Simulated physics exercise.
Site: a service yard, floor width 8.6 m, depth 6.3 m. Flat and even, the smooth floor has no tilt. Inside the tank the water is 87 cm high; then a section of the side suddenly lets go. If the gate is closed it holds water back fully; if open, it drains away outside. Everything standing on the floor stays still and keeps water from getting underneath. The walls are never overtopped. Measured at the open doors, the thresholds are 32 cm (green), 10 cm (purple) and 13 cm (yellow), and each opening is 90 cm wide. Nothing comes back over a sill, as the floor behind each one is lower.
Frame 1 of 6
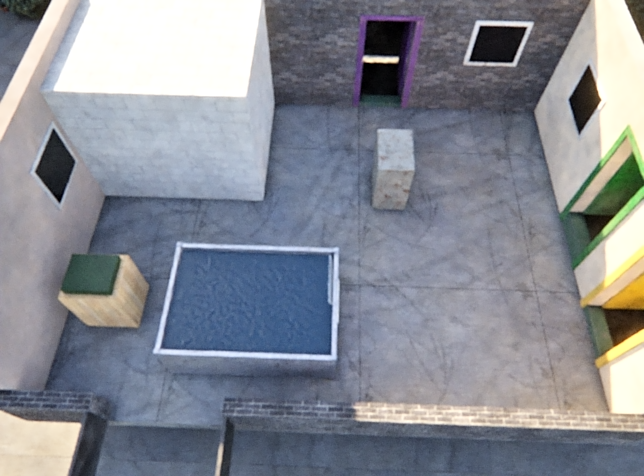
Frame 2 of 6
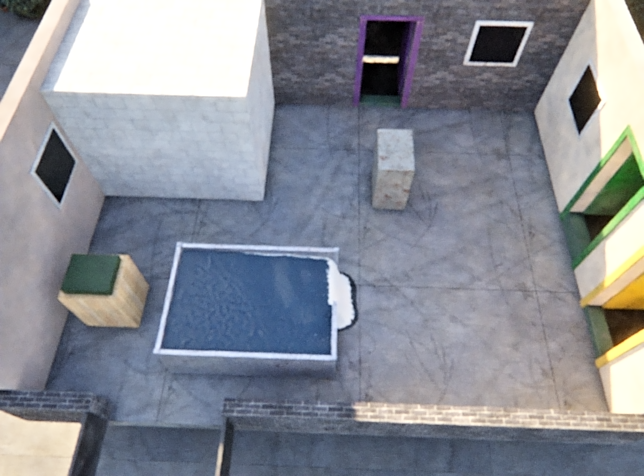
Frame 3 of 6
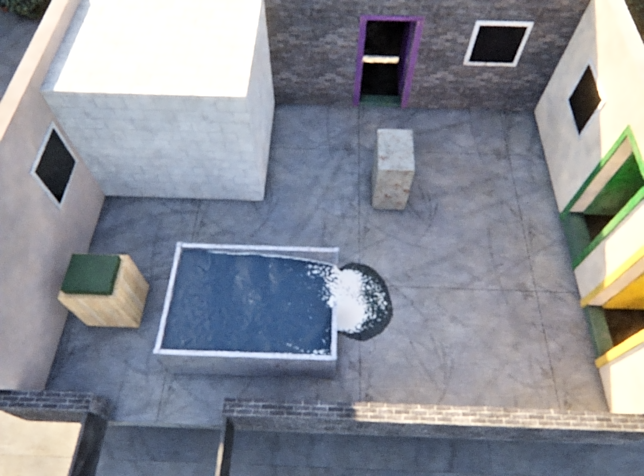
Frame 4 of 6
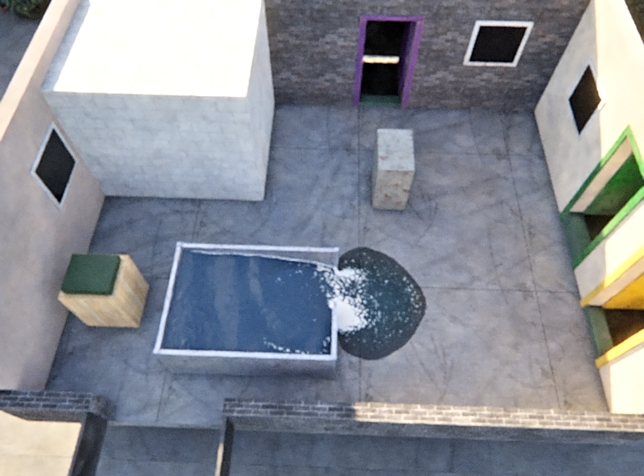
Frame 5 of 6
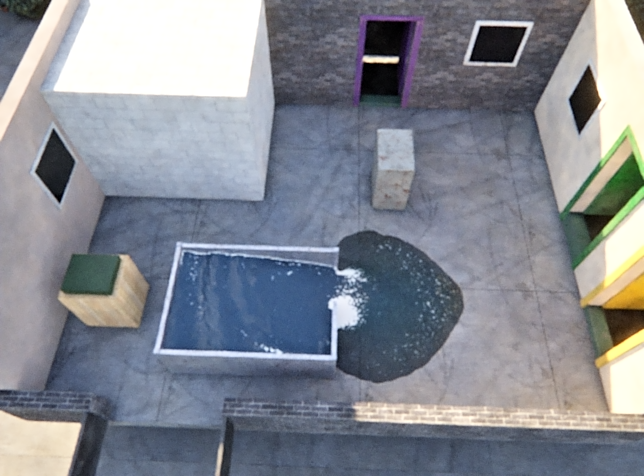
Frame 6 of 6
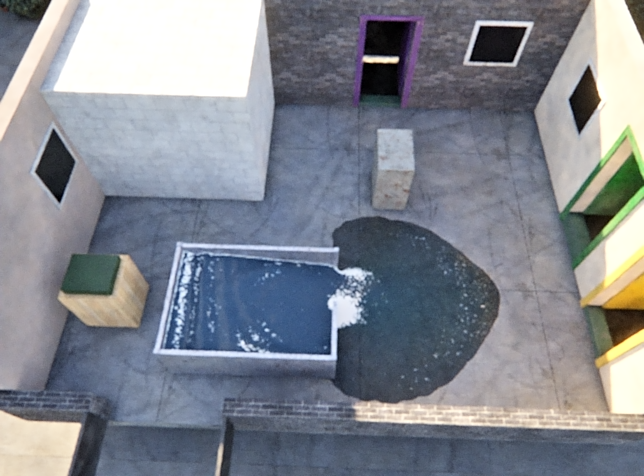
The clip opens on a walled yard with a rectangular tank of still blue water, a wooden box to its left. Water bursts through a gap in the tank's right side in white froth, then a dark, rounded sheet spreads rightward across the grey floor, widening steadily as the water inside churns and lowers.
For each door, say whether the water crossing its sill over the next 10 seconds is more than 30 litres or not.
Green door - not more, purple door - not more, yellow door - more.
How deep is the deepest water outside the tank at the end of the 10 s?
Some 17 cm deep.
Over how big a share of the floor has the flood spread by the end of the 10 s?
Around 85 per cent.
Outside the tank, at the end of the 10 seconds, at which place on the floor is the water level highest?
The spot is near (278, 105) in the last view.
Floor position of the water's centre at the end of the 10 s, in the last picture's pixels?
About (392, 233).
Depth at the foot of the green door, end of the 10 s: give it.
Average: ~ 9.5 cm.
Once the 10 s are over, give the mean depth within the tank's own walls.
The mean depth is some 15 cm.
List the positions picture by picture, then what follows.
In the first picture, still water, 87 cm deep, in the tank at (252, 300).
In the second picture, the front is at (339, 275), 0.5 m from the gap at (333, 292); 0.2 m2 of floor is under water; 87 cm left at the back of the tank.
In the third picture, the front is at (386, 316), 0.9 m from the gap at (333, 293); 0.9 m2 of floor is under water; 87 cm left at the back of the tank.
In the fourth picture, the front is at (421, 300), 1.5 m from the gap at (333, 294); 2.0 m2 of floor is under water; 87 cm left at the back of the tank.
In the fifth picture, water pours out at (333, 294) and has run 2.1 m, to (456, 292); deepest outside 52 cm, 86 cm at the tank's back.
In the sixth picture, water pours out at (333, 294) and has run 2.7 m, to (490, 287); deepest outside 52 cm, 78 cm at the tank's back.
A moment later water covers 35 % of the floor and is deepest (46 cm) near (342, 291); green door 15 cm at the sill, 0 L in, purple door not reached, yellow door 18 cm at the sill, 0 L in.
Soon after water covers 45 % of the floor and is deepest (39 cm) near (595, 422); green door 27 cm at the sill, 0 L in, purple door not reached, yellow door 28 cm at the sill, 31 L in.
Next water covers 45 % of the floor and is deepest (30 cm) near (524, 118); green door 18 cm at the sill, 0 L in, purple door not reached, yellow door 22 cm at the sill, 104 L in.
Later on water covers 70 % of the floor and is deepest (20 cm) near (531, 112); green door 14 cm at the sill, 0 L in, purple door 6 cm at the sill, 0 L in, yellow door 15 cm at the sill, 127 L in.
At the end water covers 85 % of the floor and is deepest (17 cm) near (278, 105); green door 10 cm at the sill, 0 L in, purple door 8 cm at the sill, 0 L in, yellow door 9 cm at the sill, 130 L in.
